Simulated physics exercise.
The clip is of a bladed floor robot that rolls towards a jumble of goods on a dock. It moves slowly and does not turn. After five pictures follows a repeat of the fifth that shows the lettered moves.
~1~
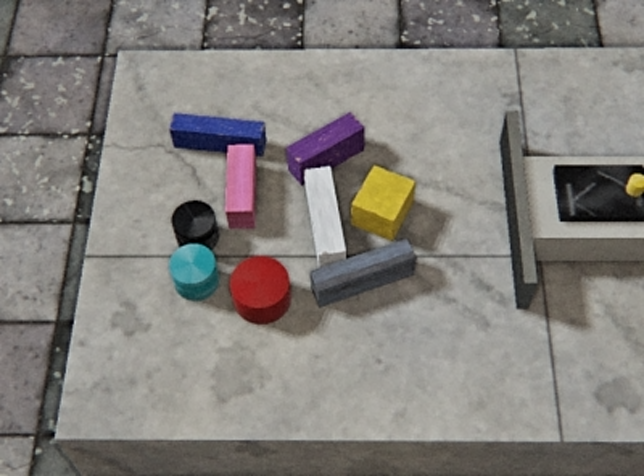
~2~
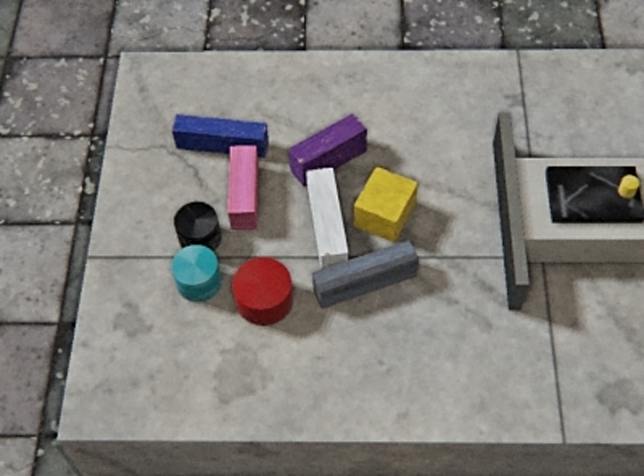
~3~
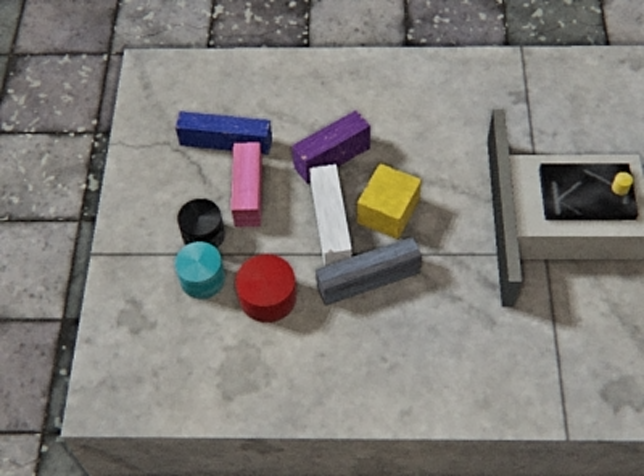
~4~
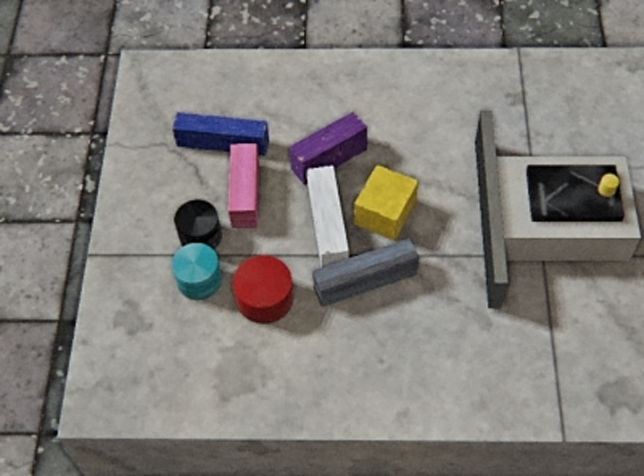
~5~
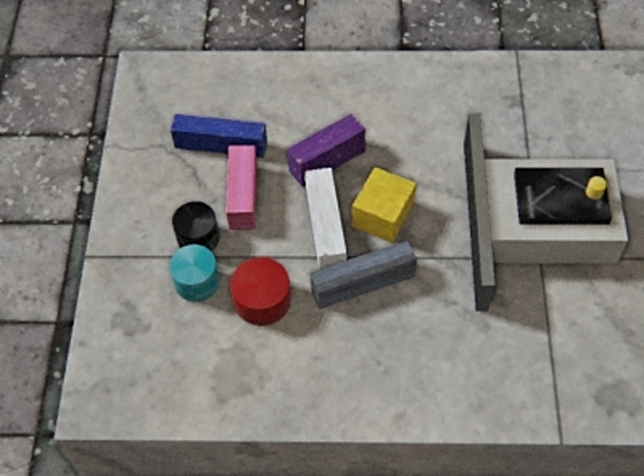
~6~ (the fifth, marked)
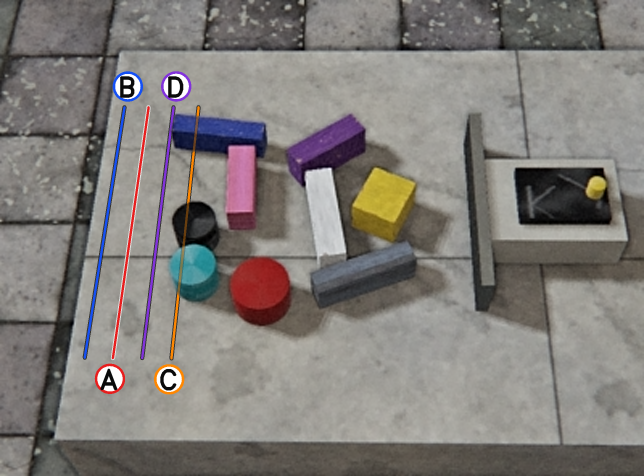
The footage shows a bladed floor robot on the right rolling slowly left, without turning, across a pale stone dock towards a jumble of coloured bars, canisters and a yellow crate, which stay in place, a gap still between them.
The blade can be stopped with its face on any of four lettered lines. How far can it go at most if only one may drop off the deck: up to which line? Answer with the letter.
At C, and not beyond.
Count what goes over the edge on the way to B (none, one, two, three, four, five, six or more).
Six or more.
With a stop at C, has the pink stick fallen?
By then, no.
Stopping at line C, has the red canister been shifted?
By then, yes.
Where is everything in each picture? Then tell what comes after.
Grey stick (363, 273); red canister (261, 290); robot (595, 192), in the first frame.
Robot (587, 193); black canister (198, 229), in the second frame.
Robot (580, 190); pink stick (247, 185), in the third frame.
Robot (567, 192); yellow crate (386, 203), in the fourth frame.
Robot (555, 195); grey stick (364, 275); red canister (262, 291); blue bar (219, 135), in the fifth frame.
On the marked copy, A at (132, 223); B at (106, 223); C at (186, 223); D at (159, 223).
Taking C. A third of the way, robot (446, 194); red canister (234, 297); grey stick (313, 277).
Two thirds of the way, robot (339, 194); red canister (144, 336); black canister (165, 236).
When it is over, robot (257, 194); black canister (86, 238); pink stick (100, 184); none fallen.
As for the rest, A drops four; B drops six; D drops two.
